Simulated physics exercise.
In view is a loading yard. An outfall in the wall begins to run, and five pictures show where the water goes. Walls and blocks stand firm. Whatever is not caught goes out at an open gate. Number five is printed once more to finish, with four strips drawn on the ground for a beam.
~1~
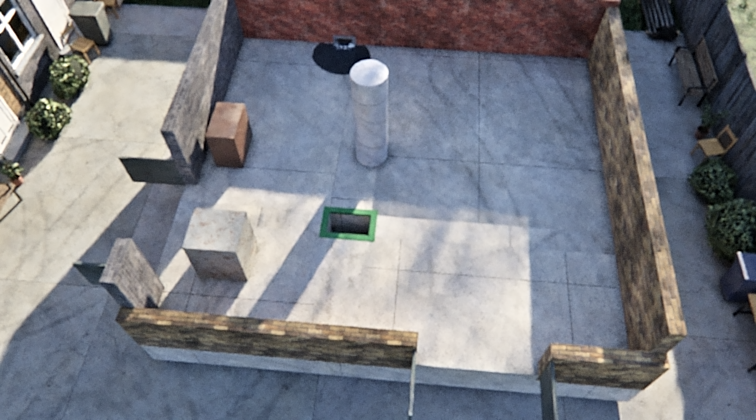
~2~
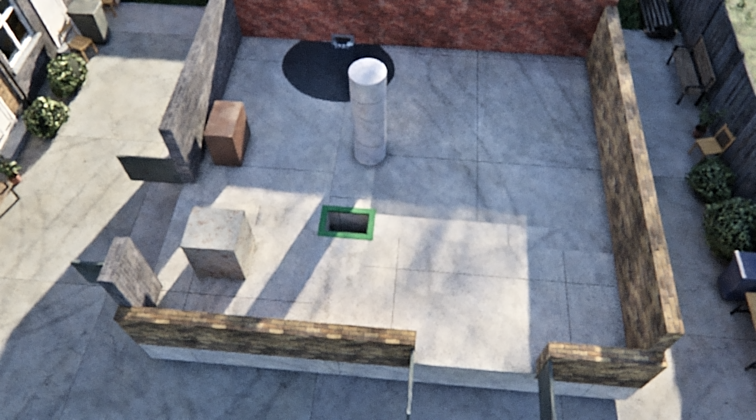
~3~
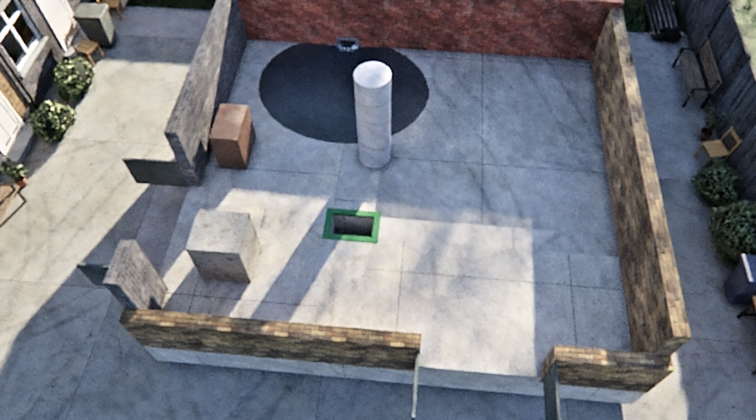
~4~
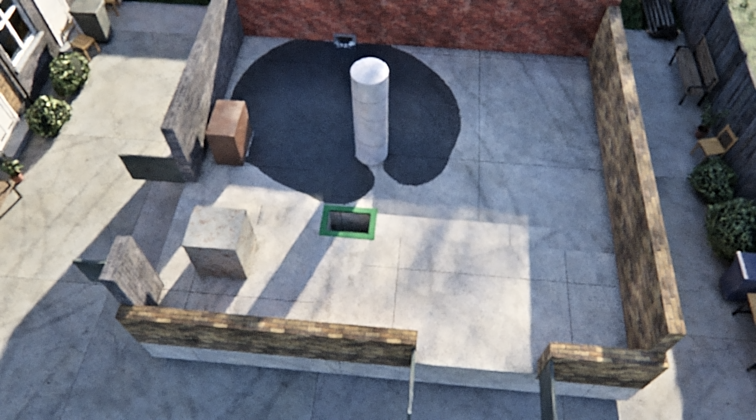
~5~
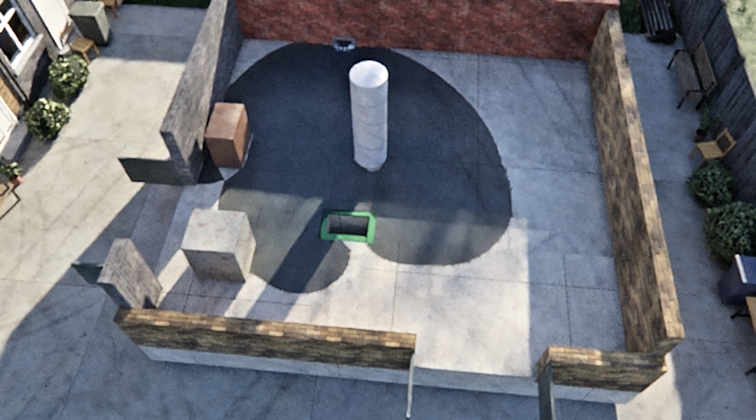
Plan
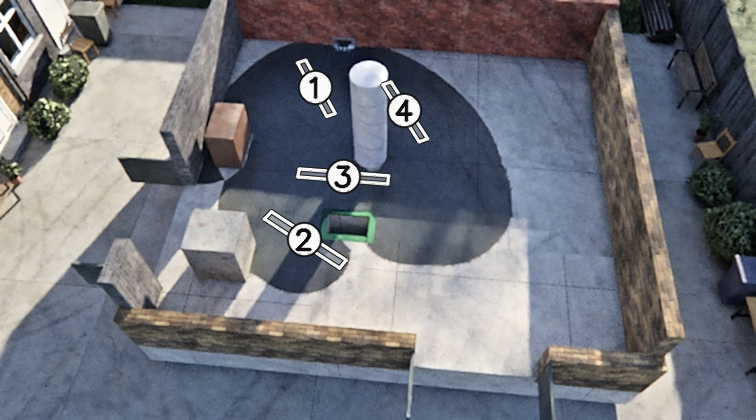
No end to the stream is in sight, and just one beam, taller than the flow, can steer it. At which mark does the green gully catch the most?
The answer is place 2.
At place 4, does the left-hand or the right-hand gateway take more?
More leaves on the right.
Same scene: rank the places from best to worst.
The order is 2, 4, 1, 3.
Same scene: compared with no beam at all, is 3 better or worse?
Worse.
In white, 1 from (301, 61) to (331, 115); 2 from (267, 215) to (342, 264); 3 from (298, 172) to (388, 179); 4 from (386, 83) to (423, 140).
If 1 is chosen, about 14 % of the stream goes into the green gully, about 81 % out by the gates.
If 2 is chosen, about 35 % of the stream goes into the green gully, about 61 % out by the gates.
If 3 is chosen, about 3 % of the stream goes into the green gully, about 93 % out by the gates.
If 4 is chosen, about 22 % of the stream goes into the green gully, about 72 % out by the gates.
